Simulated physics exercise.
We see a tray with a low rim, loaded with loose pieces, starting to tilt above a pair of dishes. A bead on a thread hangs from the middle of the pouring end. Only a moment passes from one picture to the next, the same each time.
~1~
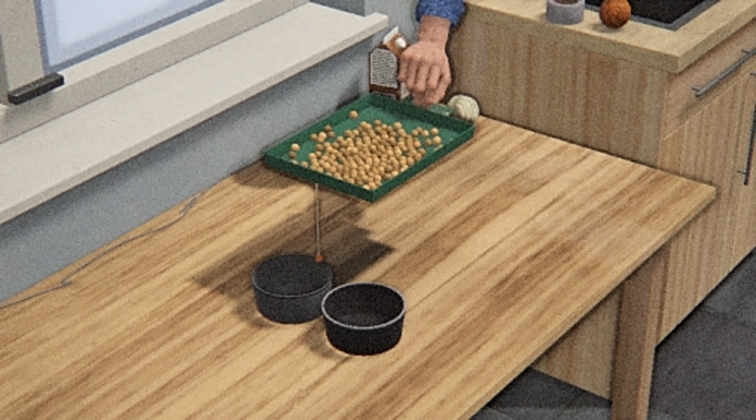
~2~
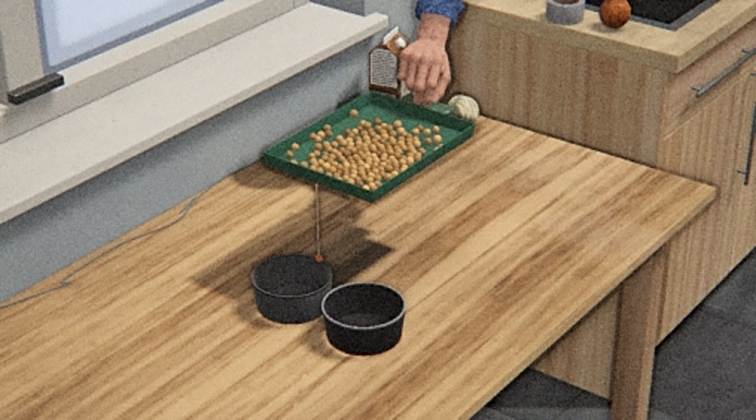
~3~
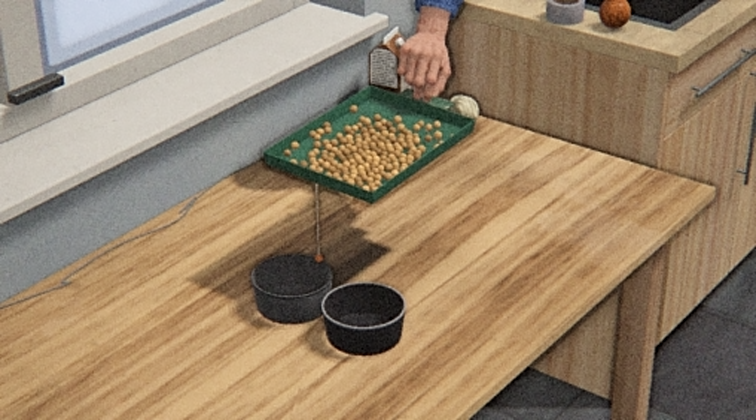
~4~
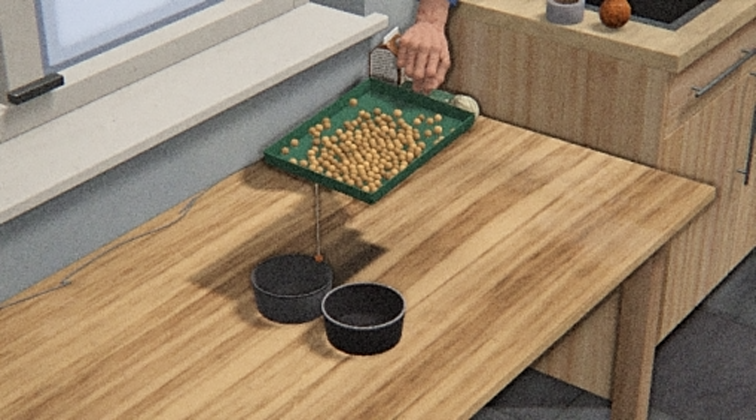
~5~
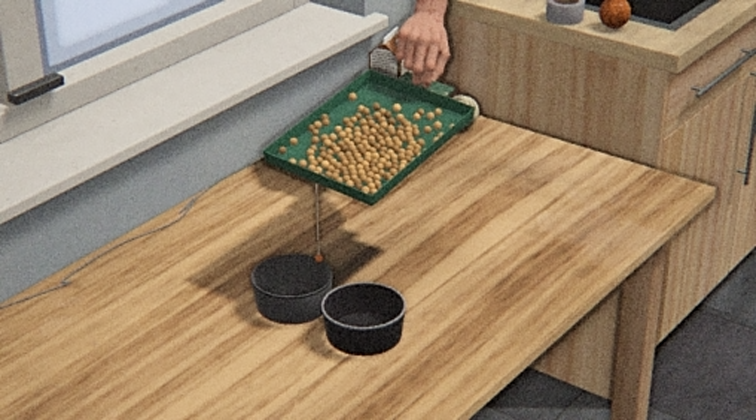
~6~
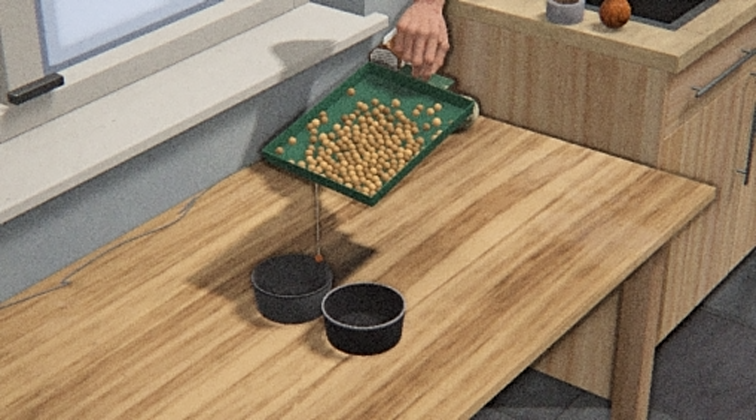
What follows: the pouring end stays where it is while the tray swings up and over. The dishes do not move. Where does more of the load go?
Fuller: The right dish.
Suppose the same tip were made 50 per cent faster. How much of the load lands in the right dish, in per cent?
Close to 70 per cent.
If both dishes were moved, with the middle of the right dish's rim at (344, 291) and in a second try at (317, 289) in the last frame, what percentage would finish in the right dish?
About 70 and 50 per cent.
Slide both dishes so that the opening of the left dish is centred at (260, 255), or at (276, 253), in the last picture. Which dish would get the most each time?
At the first place right, at the second the right dish.
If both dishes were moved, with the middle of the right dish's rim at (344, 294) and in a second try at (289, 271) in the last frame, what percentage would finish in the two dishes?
First some 80, then 10 per cent.
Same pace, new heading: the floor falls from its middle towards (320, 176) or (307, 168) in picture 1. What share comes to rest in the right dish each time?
First some 10, then 0 per cent.
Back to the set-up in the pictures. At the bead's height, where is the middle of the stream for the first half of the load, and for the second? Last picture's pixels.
At about (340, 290), then at (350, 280).
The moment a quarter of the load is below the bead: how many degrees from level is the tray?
Roughly 80°.
Soon, tray tipped steeply; all on the tray.
A while on, tray tipped right over; a small part on the tray; about half in the right dish; a small part in the left dish; a small part outside both; a small part in the air.
Towards the end, tray tipped past a quarter turn; about two thirds in the right dish; a small part in the left dish; about a quarter outside both.
Finally, tray tipped past a quarter turn; about two thirds in the right dish; a small part in the left dish; about a quarter outside both.
